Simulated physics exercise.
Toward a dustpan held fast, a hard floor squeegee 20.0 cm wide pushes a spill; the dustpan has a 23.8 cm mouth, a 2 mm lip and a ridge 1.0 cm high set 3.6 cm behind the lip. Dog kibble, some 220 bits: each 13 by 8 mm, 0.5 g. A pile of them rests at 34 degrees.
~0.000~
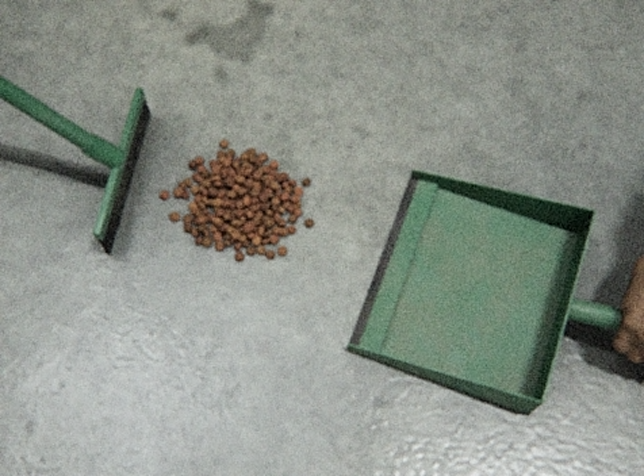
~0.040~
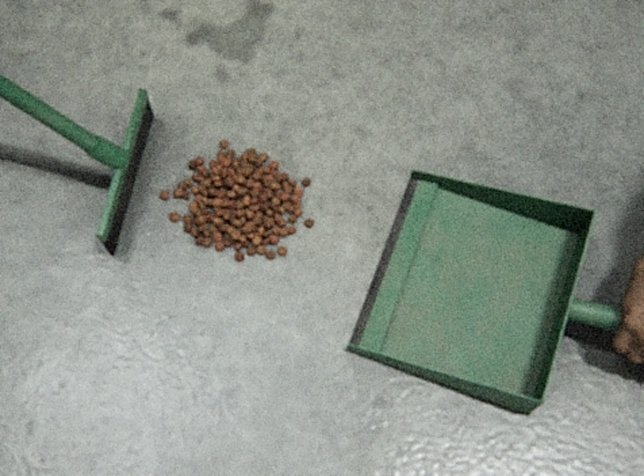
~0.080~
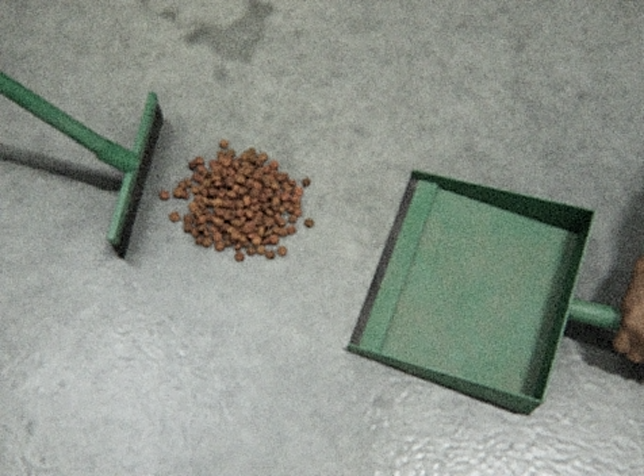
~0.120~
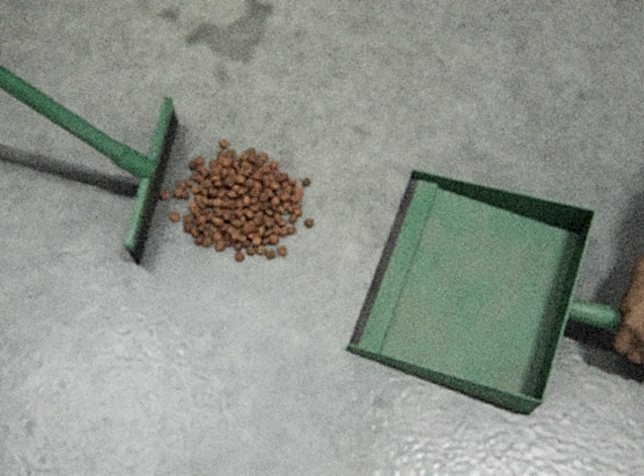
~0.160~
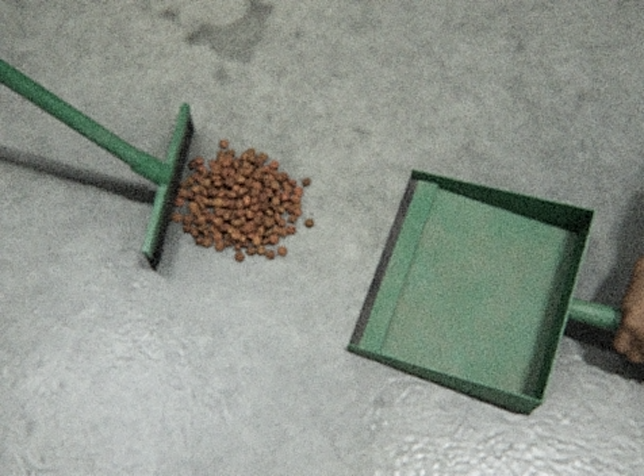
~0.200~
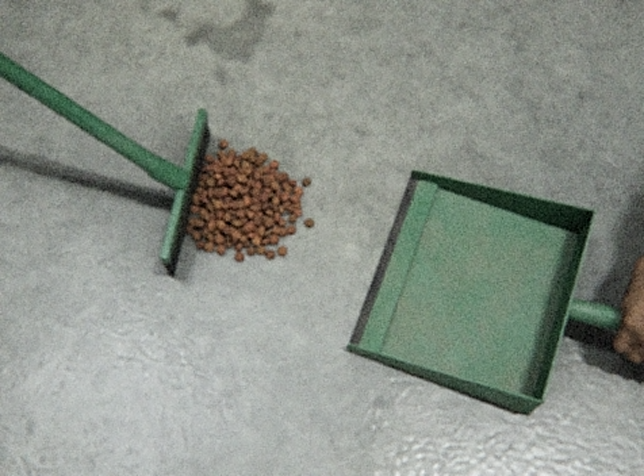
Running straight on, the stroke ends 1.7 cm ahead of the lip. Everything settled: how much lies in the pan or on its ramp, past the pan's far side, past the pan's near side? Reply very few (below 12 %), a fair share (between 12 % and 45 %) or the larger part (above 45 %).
Pan - a fair share; far side - very few; near side - very few.
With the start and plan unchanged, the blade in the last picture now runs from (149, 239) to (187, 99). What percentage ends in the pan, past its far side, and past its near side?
Final per cent - pan 30, far 15, near 0.
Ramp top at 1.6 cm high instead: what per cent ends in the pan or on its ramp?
25 per cent.
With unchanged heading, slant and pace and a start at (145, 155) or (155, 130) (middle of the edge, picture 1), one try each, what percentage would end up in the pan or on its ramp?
About 35 and 35 per cent.
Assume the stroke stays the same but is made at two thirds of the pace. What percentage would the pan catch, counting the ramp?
About 25 %.
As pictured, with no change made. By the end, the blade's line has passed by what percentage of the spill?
Roughly 10 per cent.
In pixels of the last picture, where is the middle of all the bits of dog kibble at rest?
Somewhere near (379, 238) in the last picture.
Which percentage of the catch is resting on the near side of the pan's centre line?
About 60 %.
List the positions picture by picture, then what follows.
In the first picture, blade from (99, 235) to (140, 95), moved 0.0 cm, 0 of the pieces shifted so far; middle of the pieces at (241, 197); pan at (482, 296).
In the second picture, blade from (103, 236) to (144, 96), moved 0.5 cm, 0 of the pieces shifted so far; middle of the pieces at (241, 197).
In the third picture, blade from (113, 240) to (154, 99), moved 1.8 cm, 0 of the pieces shifted so far; middle of the pieces at (241, 197).
In the fourth picture, blade from (130, 246) to (169, 105), moved 4.0 cm, 0 of the pieces shifted so far; middle of the pieces at (241, 197).
In the fifth picture, blade from (148, 252) to (186, 110), moved 6.2 cm, 3 of the pieces shifted so far; middle of the pieces at (241, 197).
In the sixth picture, blade from (165, 259) to (203, 116), moved 8.5 cm, 60 of the pieces shifted so far; middle of the pieces at (242, 197); pan at (482, 296). The blade's pace is about 0.57 m/s.
After 0.39 s, middle of the blade 14 cm from the lip; 0 % over the lip, far side 0 %, near side 0 %.
After 0.52 s, middle of the blade 7 cm from the lip; 0 % over the lip, far side 5 %, near side 0 %.
After 0.78 s, middle of the blade 3 cm from the lip; 30 % over the lip, far side 5 %, near side 0 %.
At rest (1.3 s), pan 30 %, far side 5 %, near side 0 %, in front of the lip or behind the blade 65 %.
